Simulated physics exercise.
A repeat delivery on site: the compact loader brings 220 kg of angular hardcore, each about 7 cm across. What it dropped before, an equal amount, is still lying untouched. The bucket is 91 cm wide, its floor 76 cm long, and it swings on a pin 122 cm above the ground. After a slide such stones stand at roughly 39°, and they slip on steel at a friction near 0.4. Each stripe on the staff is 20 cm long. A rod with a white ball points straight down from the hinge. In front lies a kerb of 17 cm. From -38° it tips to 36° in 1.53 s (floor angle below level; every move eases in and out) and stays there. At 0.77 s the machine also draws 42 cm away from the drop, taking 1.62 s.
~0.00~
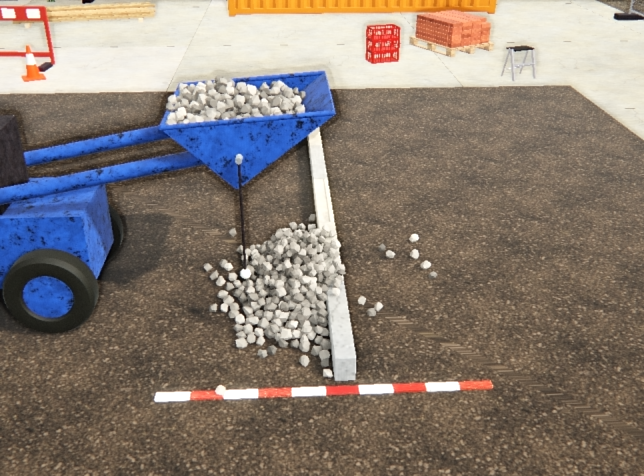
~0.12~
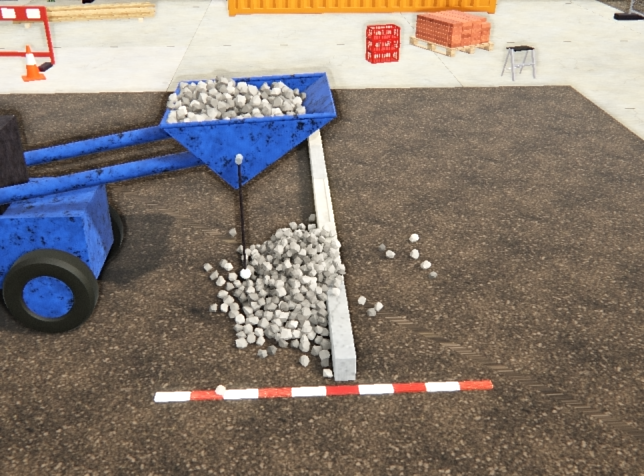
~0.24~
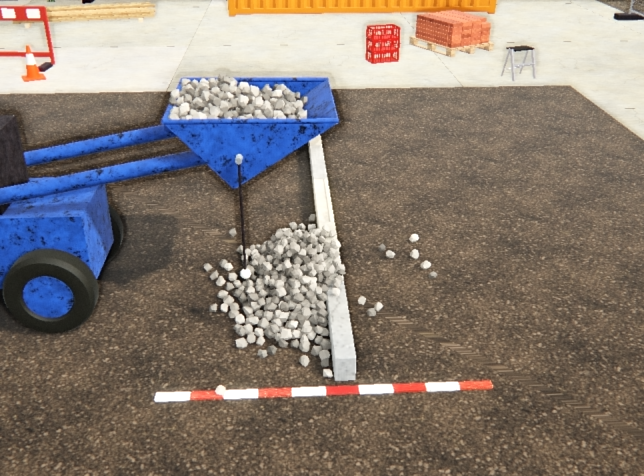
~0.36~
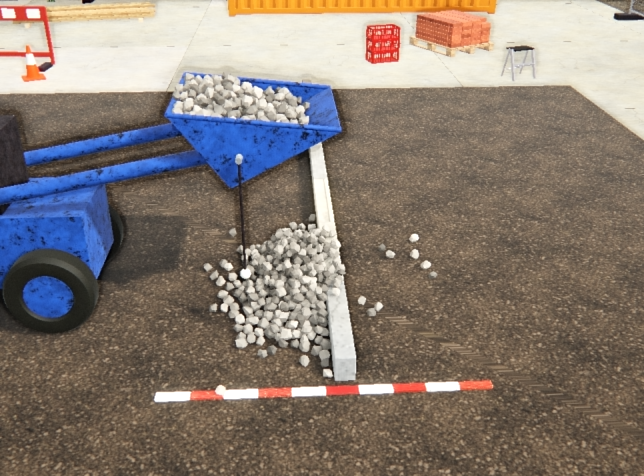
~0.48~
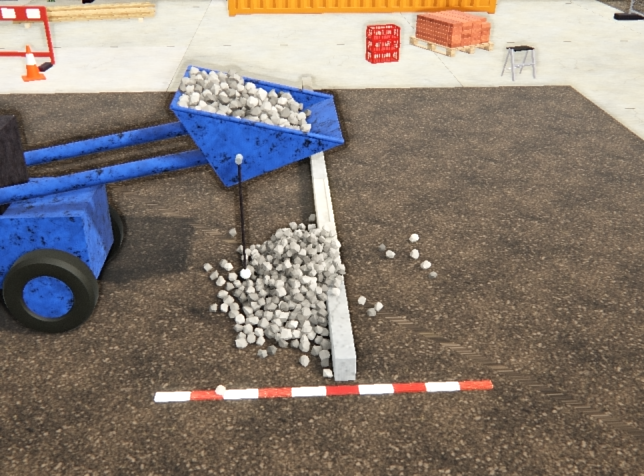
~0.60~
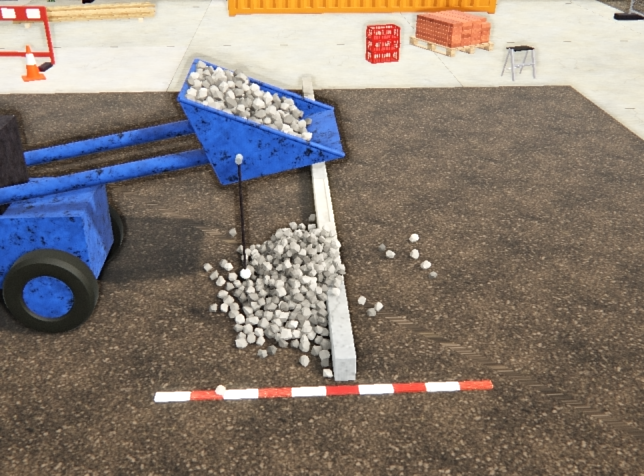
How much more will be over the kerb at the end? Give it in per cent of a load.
Some 32 per cent is added.
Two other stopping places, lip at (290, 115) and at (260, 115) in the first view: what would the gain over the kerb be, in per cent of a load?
Near 5 per cent from the first place, 0 from the second.
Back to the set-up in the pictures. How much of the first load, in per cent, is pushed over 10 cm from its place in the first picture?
About 5 per cent.
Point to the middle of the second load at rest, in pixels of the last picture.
Around (313, 272).
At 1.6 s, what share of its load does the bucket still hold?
It holds some 45 per cent.
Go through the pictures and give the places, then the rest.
In the first picture, the bucket is at -38°, its lip at (335, 113); the top of the load is at (204, 88). The earlier load is highest near (304, 253), 27 cm above ground level, 100 % on this side of the kerb, 2 % over the kerb.
In the second picture, lip at (336, 115), floor tilted -37°, highest stones at (204, 87); the stones move at 0.1 m/s on average.
In the third picture, lip at (338, 121), floor tilted -33°, highest stones at (207, 85); the stones move at 0.1 m/s on average.
In the fourth picture, the bucket is at -28°, its lip at (341, 130); the top of the load is at (207, 81); the stones move at 0.2 m/s on average.
In the fifth picture, the bucket is at -21°, its lip at (343, 142); the top of the load is at (204, 78); the stones move at 0.2 m/s on average.
In the sixth picture, the bucket is at -13°, its lip at (344, 156); the top of the load is at (207, 74); the stones move at 0.3 m/s on average.
After 1.1 s the floor is at 25°; in per cent of one load, 100 in the bucket, 100 on this side of the kerb, 2 over the kerb; the foremost stones are at (402, 268).
After 1.6 s the floor is at 36°; in per cent of one load, 44 in the bucket, 150 on this side of the kerb, 8 over the kerb; the foremost stones are at (403, 259).
After 2.8 s the floor is at 36°; in per cent of one load, 0 in the bucket, 168 on this side of the kerb, 34 over the kerb; the foremost stones are at (445, 284).
After 5.3 s the floor is at 36°; in per cent of one load, 0 in the bucket, 167 on this side of the kerb, 34 over the kerb; the foremost stones are at (445, 285). Net gain over the kerb, 32.
